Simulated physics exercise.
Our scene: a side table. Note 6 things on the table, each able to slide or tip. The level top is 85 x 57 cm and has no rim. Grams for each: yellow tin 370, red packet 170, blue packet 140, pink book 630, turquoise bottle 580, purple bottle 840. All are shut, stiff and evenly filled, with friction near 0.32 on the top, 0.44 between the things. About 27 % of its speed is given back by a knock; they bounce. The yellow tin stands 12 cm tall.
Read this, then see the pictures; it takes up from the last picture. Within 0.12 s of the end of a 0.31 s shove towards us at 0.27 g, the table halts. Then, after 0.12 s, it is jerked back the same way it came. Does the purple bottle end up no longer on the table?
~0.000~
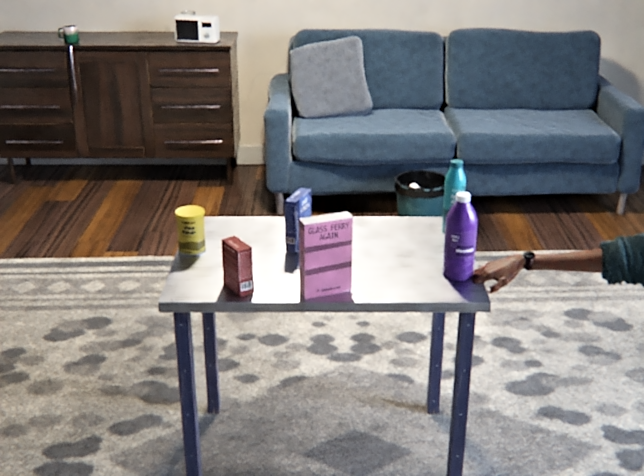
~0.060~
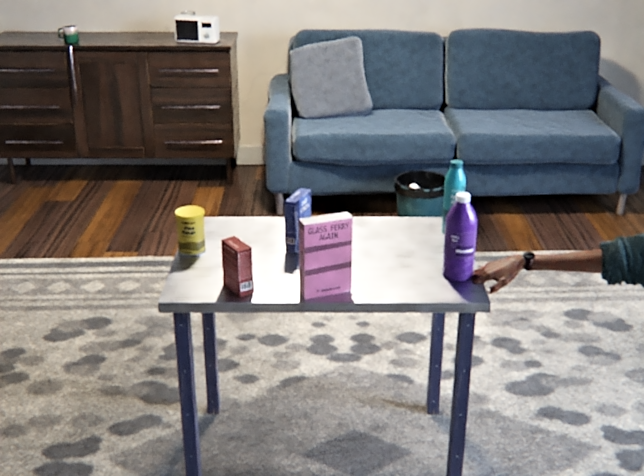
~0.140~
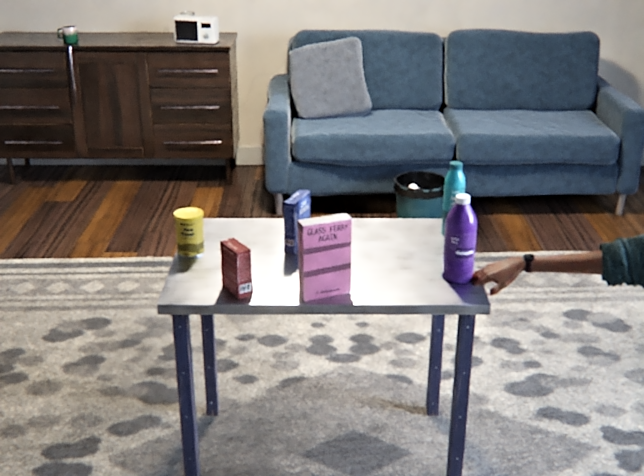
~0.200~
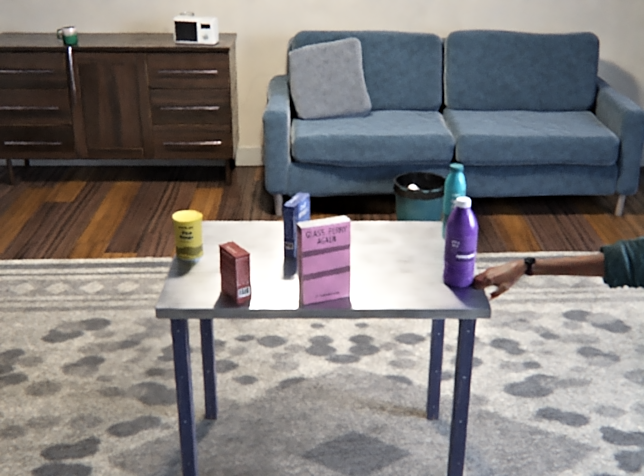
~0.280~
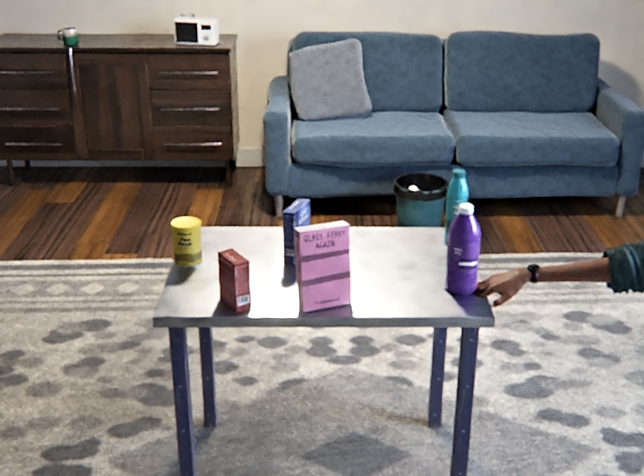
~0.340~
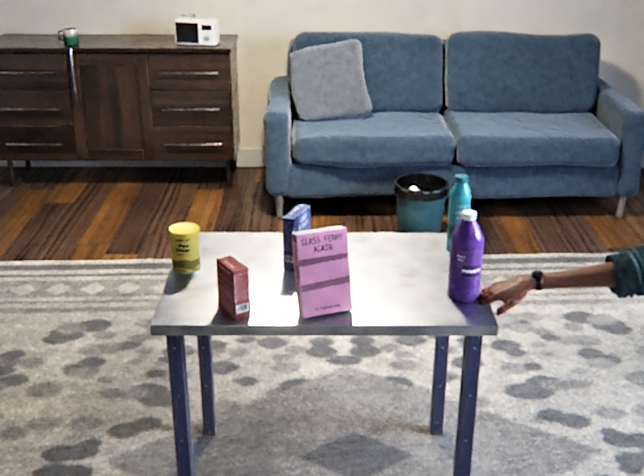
Afterwards it is still up there.
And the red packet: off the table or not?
When everything stops, the red packet is out of bounds.
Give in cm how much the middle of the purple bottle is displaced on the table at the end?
About 4 cm.
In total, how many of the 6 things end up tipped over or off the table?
The number here is 3.
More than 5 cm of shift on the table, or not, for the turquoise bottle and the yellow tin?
First the turquoise bottle: It departs its position; then the yellow tin: It stays in position.
After 0.54 s, table shifted 18 cm; purple bottle moved 4 cm near (474, 275); pink book 45° off upright; turquoise bottle 14° off upright.
After 0.84 s, table shifted 11 cm; red packet now off the table; purple bottle moved 6 cm near (470, 267); turquoise bottle on its side.
After 1.04 s, purple bottle moved 6 cm near (463, 248); turquoise bottle on its side; pink book on its side.
After 1.24 s, purple bottle moved 4 cm near (462, 244); turquoise bottle on its side; pink book on its side.
In the end (2.8 s), off the table, red packet; toppled on the table, pink book and turquoise bottle; the other 3 under 5 cm from the start. In the last view, purple bottle near (462, 244).
